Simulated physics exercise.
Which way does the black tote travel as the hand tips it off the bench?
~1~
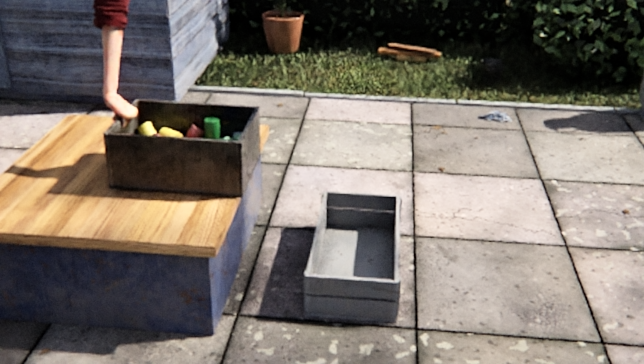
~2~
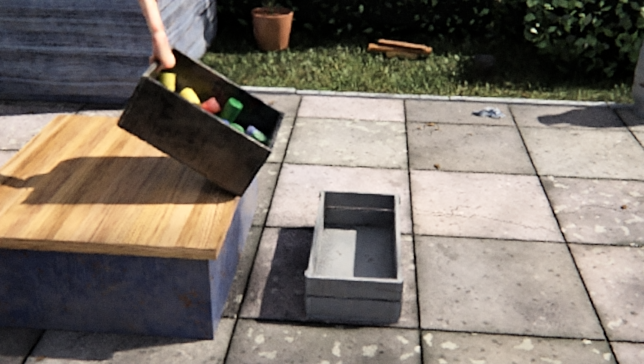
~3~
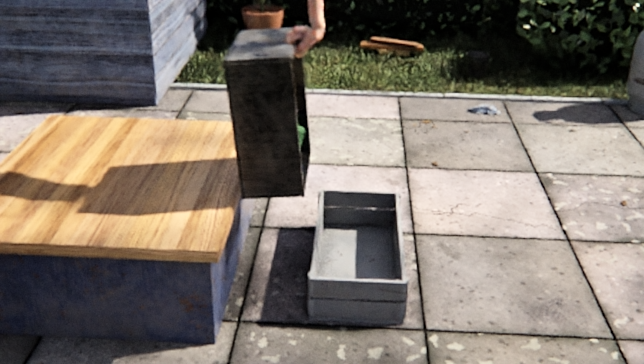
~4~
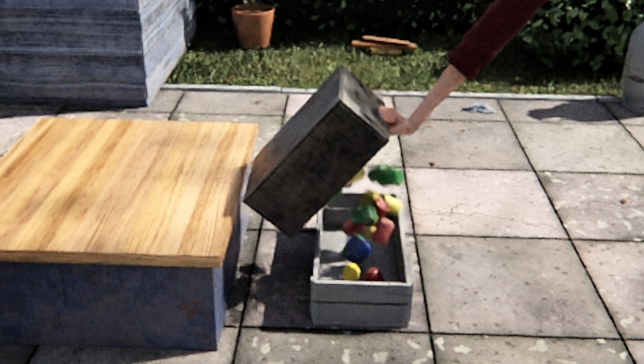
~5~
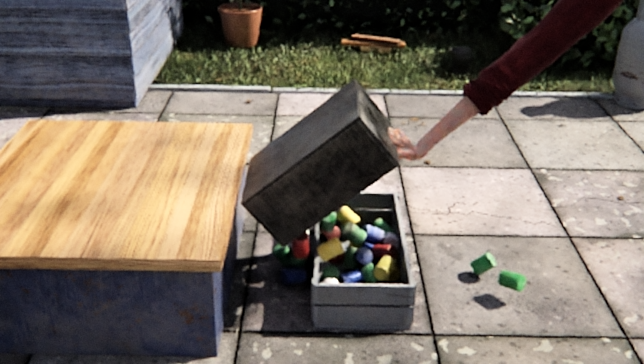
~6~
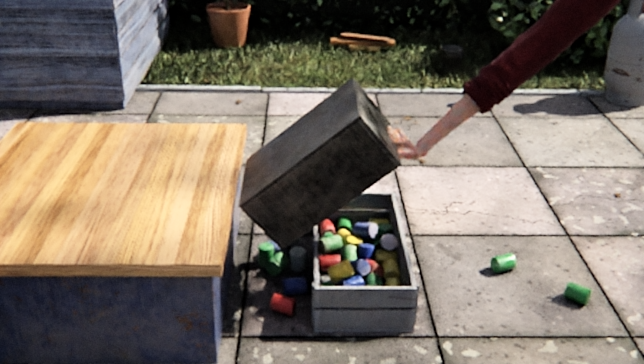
It moves to the right, going from the top of the bench to a tipped position over the grey tub.
